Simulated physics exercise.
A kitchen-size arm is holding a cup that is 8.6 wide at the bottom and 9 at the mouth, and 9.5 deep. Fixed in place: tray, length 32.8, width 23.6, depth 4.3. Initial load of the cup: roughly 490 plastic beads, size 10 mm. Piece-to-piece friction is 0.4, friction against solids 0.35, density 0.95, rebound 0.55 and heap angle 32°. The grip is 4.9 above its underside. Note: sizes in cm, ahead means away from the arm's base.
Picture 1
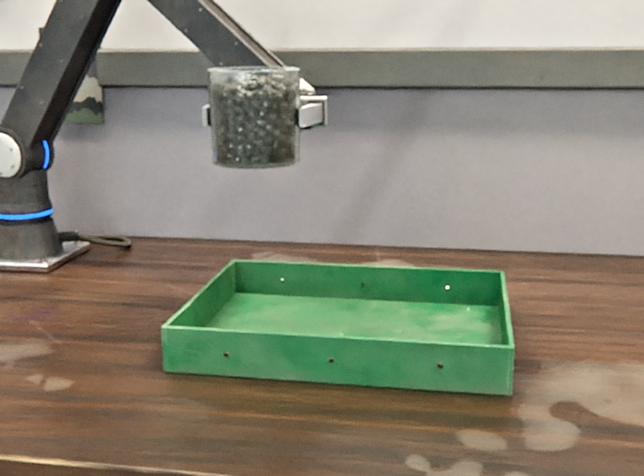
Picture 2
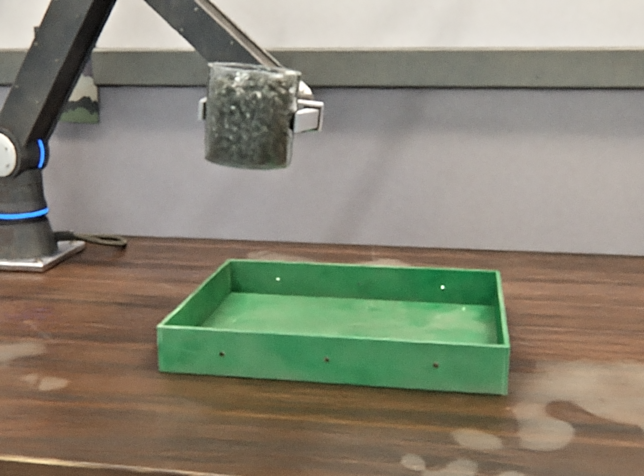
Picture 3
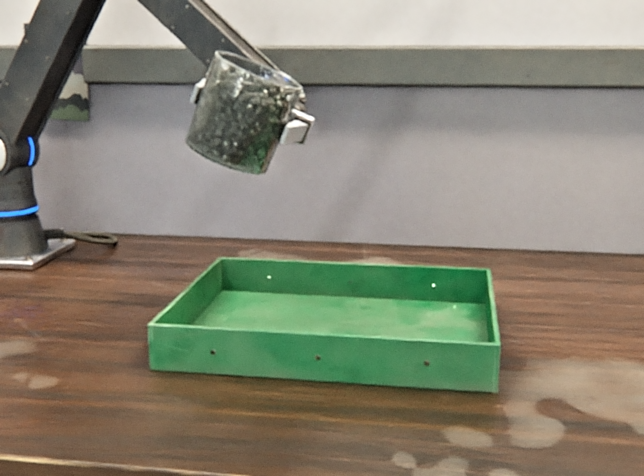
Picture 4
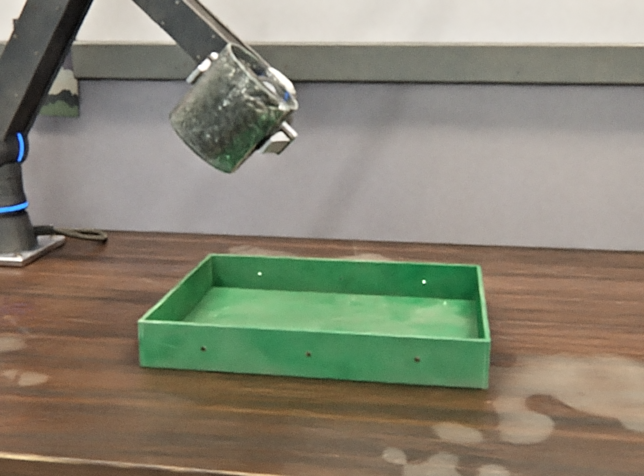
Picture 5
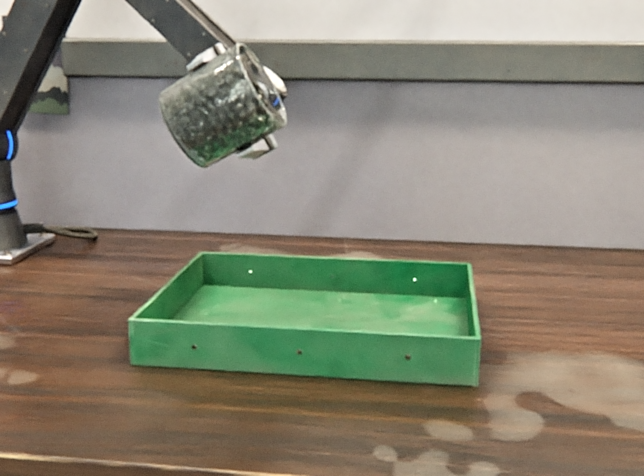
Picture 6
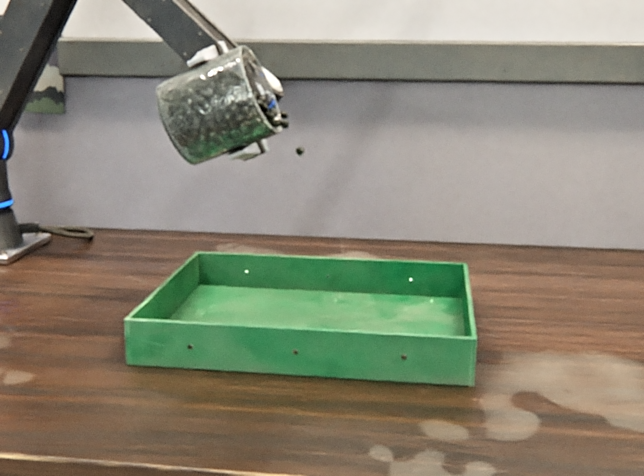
A robot arm holding a clear cup of small dark beads tilted it steadily over to the right above a green tray on a wooden table, and a single bead dropped from the mouth.
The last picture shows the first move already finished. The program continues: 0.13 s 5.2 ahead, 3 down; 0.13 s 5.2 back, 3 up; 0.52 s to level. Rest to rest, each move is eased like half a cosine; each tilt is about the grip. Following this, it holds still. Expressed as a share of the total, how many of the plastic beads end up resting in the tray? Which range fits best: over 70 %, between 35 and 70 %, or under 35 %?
The range that fits is under 35 %.
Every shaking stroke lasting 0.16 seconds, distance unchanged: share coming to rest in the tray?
It would come to roughly 20 %.
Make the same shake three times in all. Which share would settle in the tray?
I'd expect close to 45 per cent then.
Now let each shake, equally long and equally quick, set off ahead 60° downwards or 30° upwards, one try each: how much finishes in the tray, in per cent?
First try about 10 %, second try about 65 %.
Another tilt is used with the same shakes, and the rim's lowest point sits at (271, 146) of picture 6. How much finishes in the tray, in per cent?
I'd put it at roughly 55 %.
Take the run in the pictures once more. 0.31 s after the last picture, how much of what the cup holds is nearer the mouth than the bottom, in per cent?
Mouth half share: Roughly 40 %.
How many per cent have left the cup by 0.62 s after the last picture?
About 25 per cent.
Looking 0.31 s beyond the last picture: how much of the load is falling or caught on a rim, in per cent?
Around 19 per cent of the load.
Then, 0.31 s later, tilted 65° forward, highest piece 26 above the table; 380 in the cup, 15 in the tray, 93 in flight or on a rim.
Then, 0.62 s later, tilted 14° forward, highest piece 28 above the table; 375 in the cup, 110 in the tray, 2 on the table or floor, 1 in flight or on a rim.
Then, 0.98 s later, level, highest piece 28 above the table; 374 in the cup, 112 in the tray, 2 on the table or floor.
Then, 2.03 s later, level, highest piece 28 above the table; 374 in the cup, 112 in the tray, 2 on the table or floor.
At rest, 374 in the cup, 112 in the tray, 2 on the table or floor. That is 23 % in the tray.
